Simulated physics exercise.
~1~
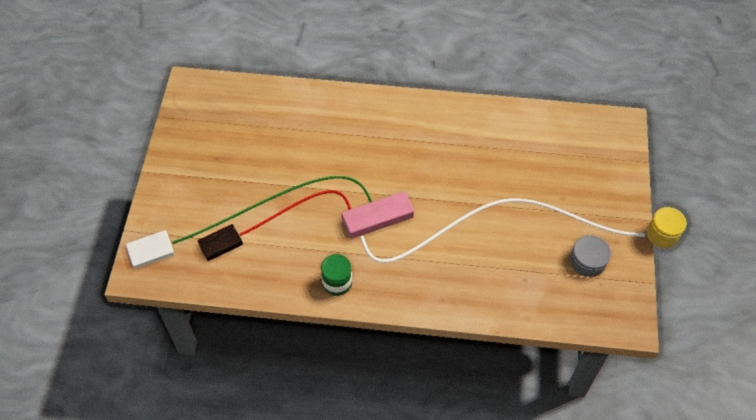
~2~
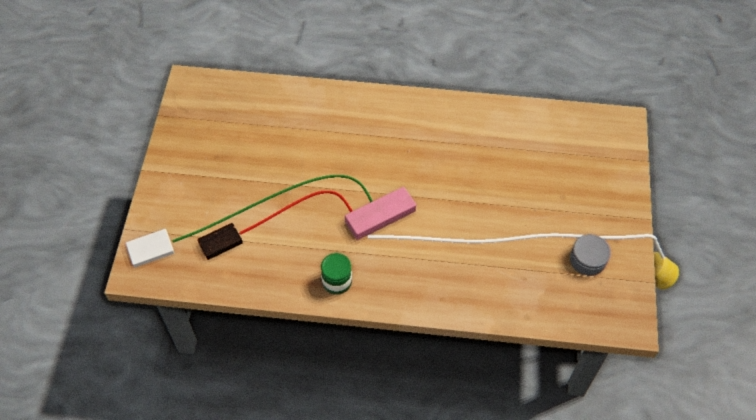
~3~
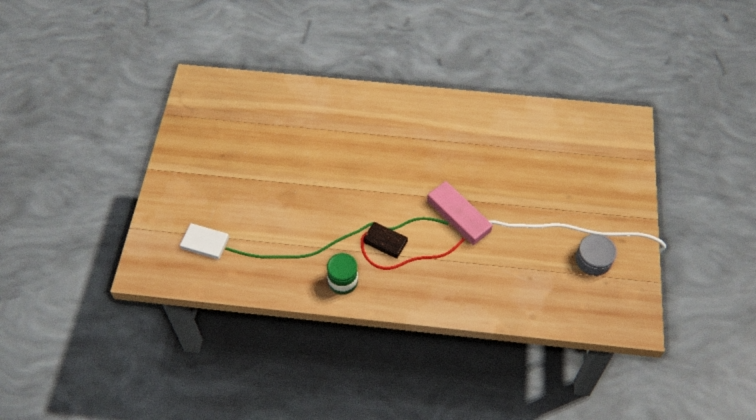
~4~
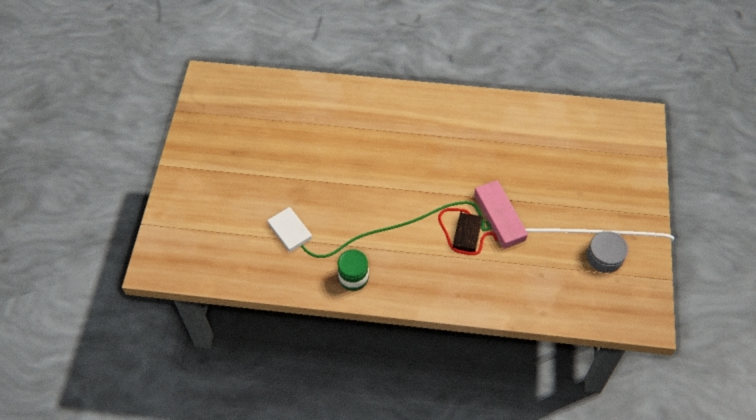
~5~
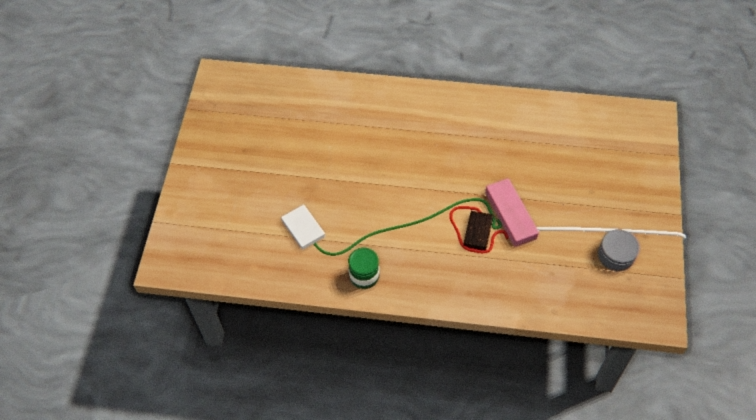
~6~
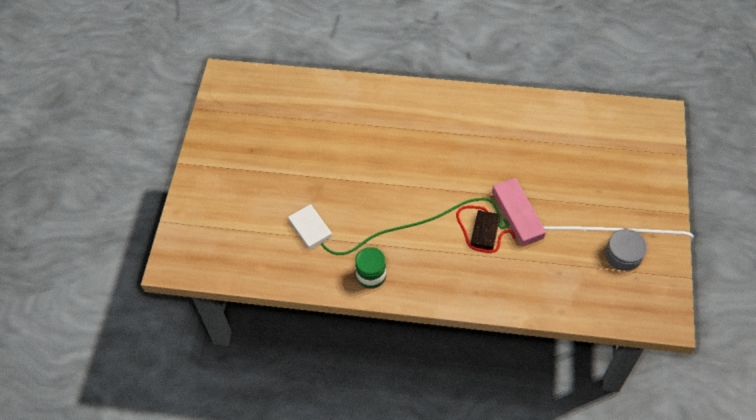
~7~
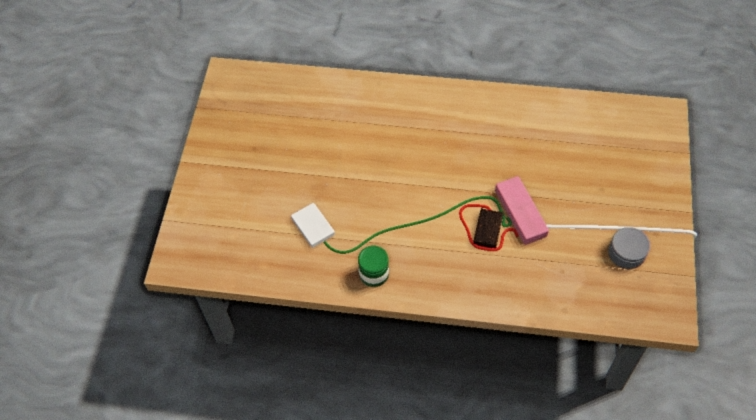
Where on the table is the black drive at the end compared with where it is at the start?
At the start the black drive lies on the left part of the table, near the white charger. By the end it is well to the right, close beside the pink strip.
